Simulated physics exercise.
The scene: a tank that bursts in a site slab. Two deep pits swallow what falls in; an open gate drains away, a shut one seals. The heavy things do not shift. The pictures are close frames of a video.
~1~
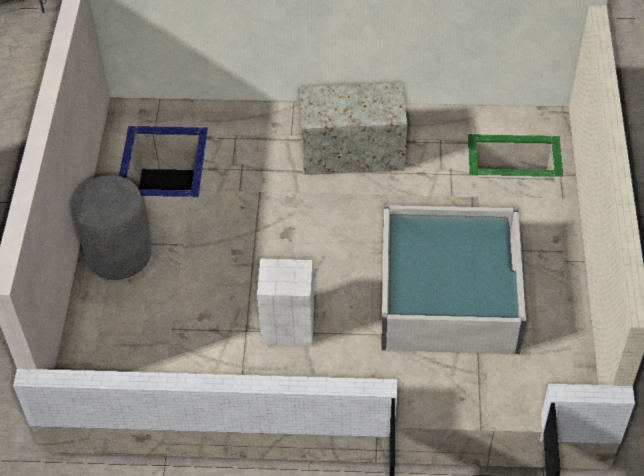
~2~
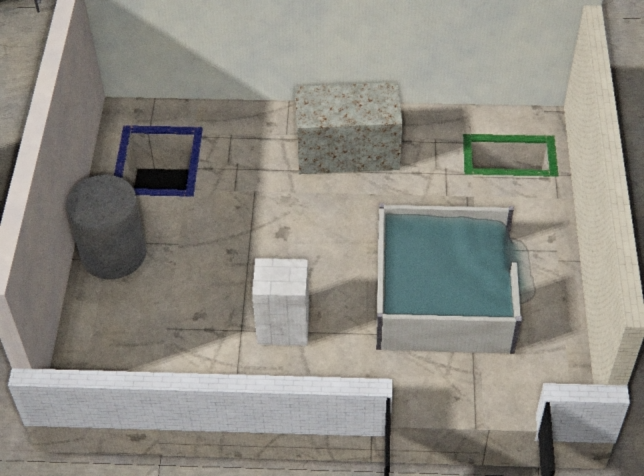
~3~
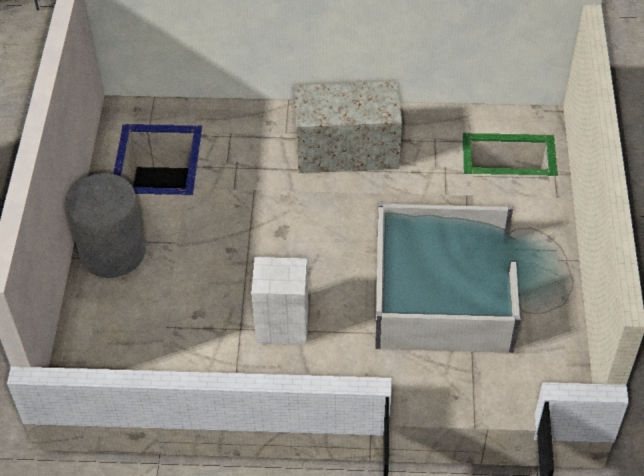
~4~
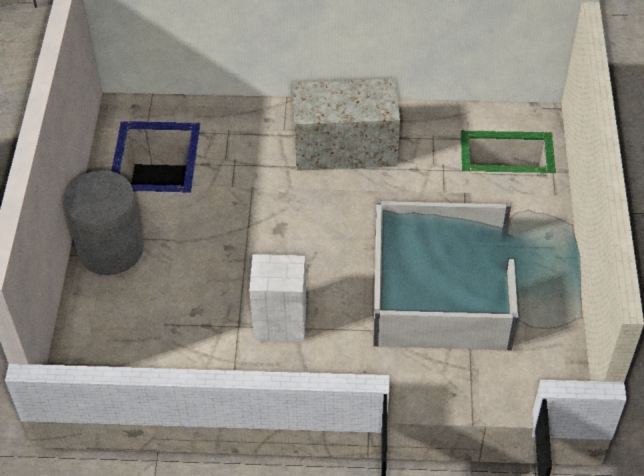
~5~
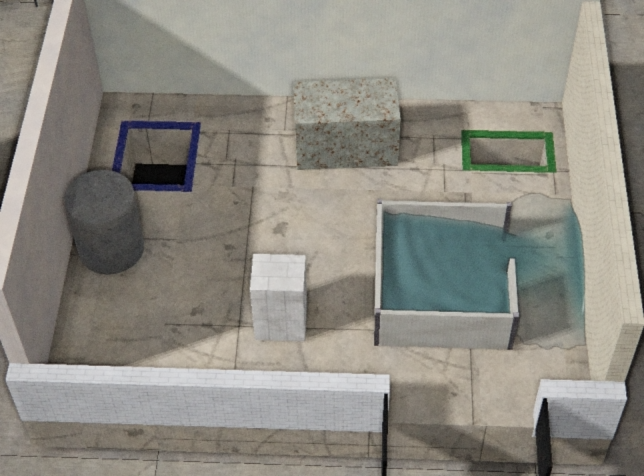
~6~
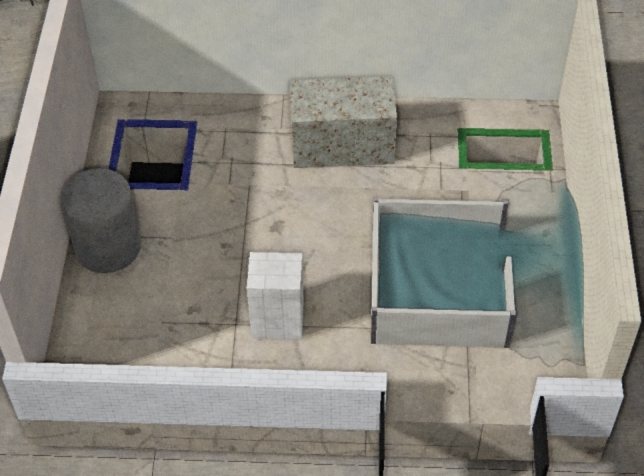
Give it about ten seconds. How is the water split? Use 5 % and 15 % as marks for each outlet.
In the end: The gate takes more than 15 %; the green pit takes more than 15 %; the blue pit takes less than 5 %.
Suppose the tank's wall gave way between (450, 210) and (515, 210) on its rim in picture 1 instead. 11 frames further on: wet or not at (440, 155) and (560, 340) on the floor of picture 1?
As listed: Awash, free of water.
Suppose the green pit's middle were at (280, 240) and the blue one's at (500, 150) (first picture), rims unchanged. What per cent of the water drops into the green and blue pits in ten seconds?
Parts in a hundred: Green 0, blue 40.
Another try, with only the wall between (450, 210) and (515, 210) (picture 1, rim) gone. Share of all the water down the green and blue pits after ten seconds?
Parts in a hundred: Green 60, blue 8.
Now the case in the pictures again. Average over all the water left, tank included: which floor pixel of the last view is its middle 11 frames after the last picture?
Near (487, 277).
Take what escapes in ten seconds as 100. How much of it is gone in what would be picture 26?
Some 45 per cent.
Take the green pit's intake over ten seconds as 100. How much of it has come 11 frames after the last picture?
Close to 25 %.
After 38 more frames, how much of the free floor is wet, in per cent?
Near 50 in a hundred.
A moment on, water covers 15 % of the floor; the gate 0 %, the green pit 2 %, the blue pit 0 %.
Next, water covers 20 % of the floor; the gate 2 %, the green pit 9 %, the blue pit 0 %.
Then, water covers 35 % of the floor; the gate 7 %, the green pit 18 %, the blue pit 0 %.
Later, water covers 50 % of the floor; the gate 14 %, the green pit 28 %, the blue pit 0 %.
In the end, water covers 60 % of the floor; the gate 18 %, the green pit 35 %, the blue pit 1 %.
